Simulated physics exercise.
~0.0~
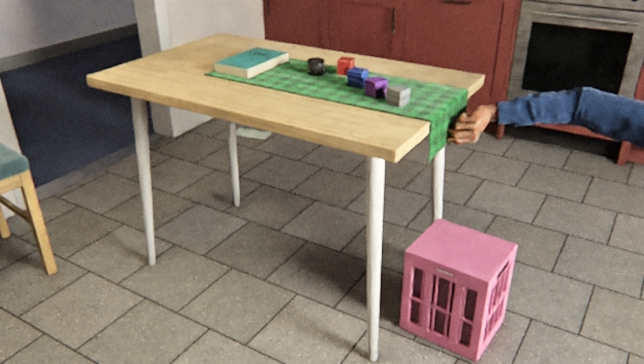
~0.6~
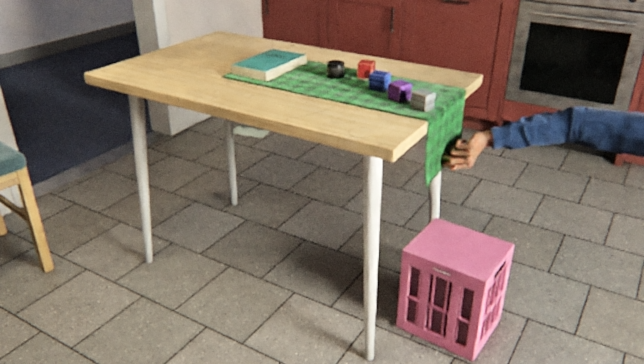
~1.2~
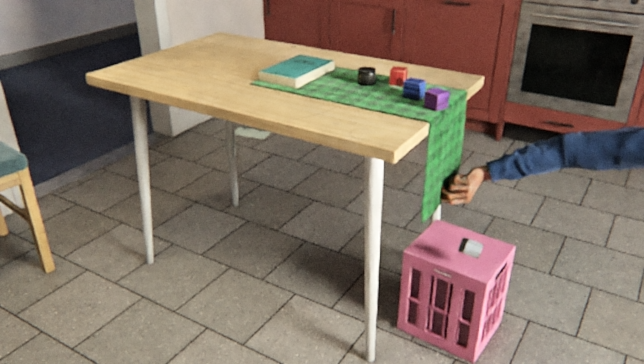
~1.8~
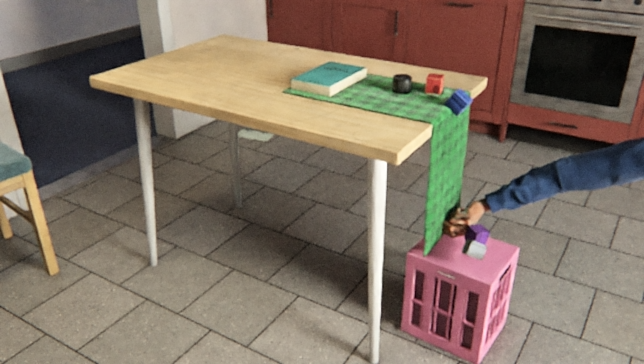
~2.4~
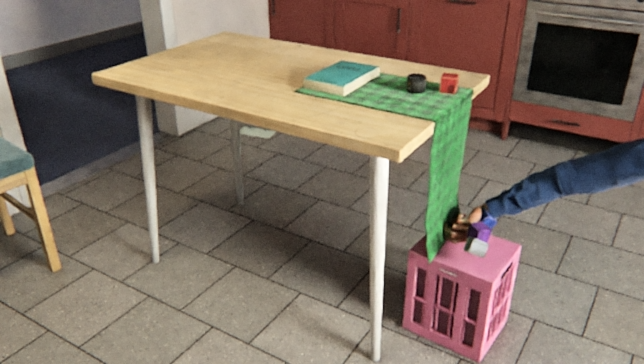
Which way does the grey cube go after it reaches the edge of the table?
The grey cube moves down, ending up on top of the pink crate.
